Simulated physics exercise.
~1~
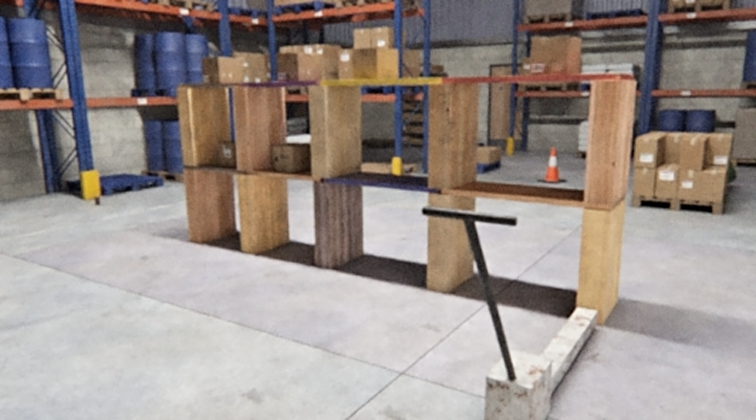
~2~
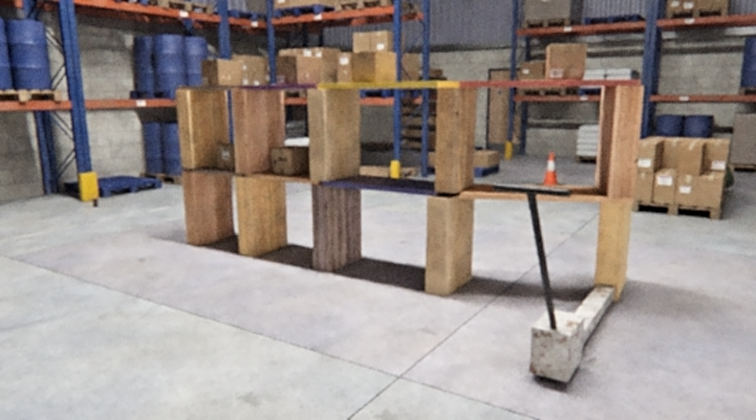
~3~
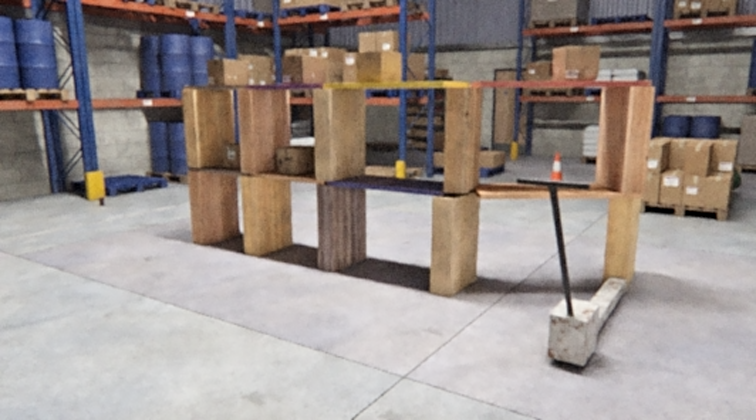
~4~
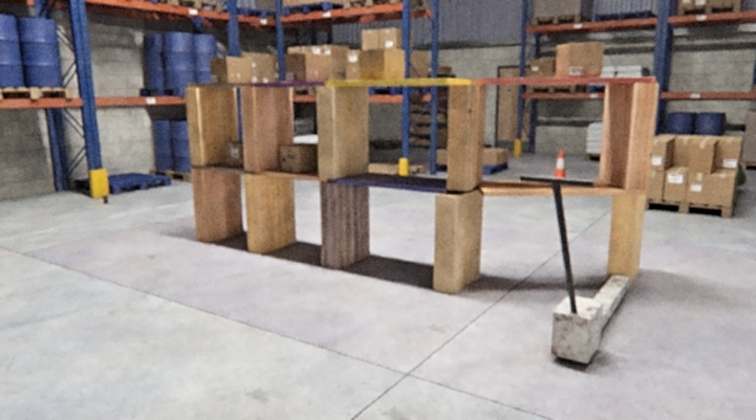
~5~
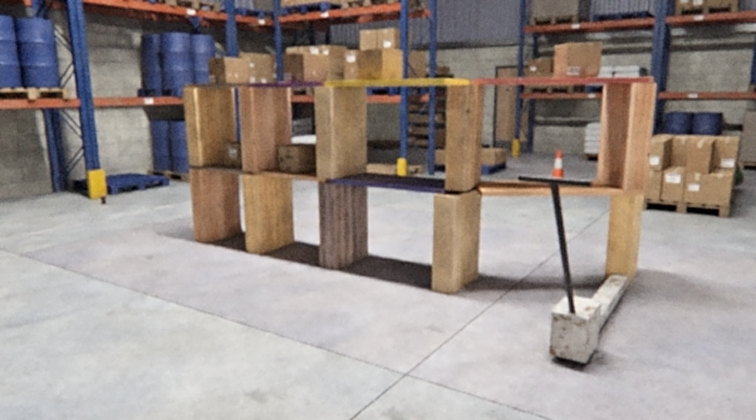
A two-tier shelf of upright timber slabs and loose boards stands on the concrete floor of a warehouse, seen from the front at a slight angle by a gently swaying camera. Purple, yellow and red boards run left to right along the top, with a blue board at mid-height. A pale, low jack with a dark T-shaped handle sits at the foot of the right-hand upright. The jack slides away to the right, nudging that end of the shelf slightly, and the red board shifts a little. The jack then rests, and everything stays standing, with the blue board still level.
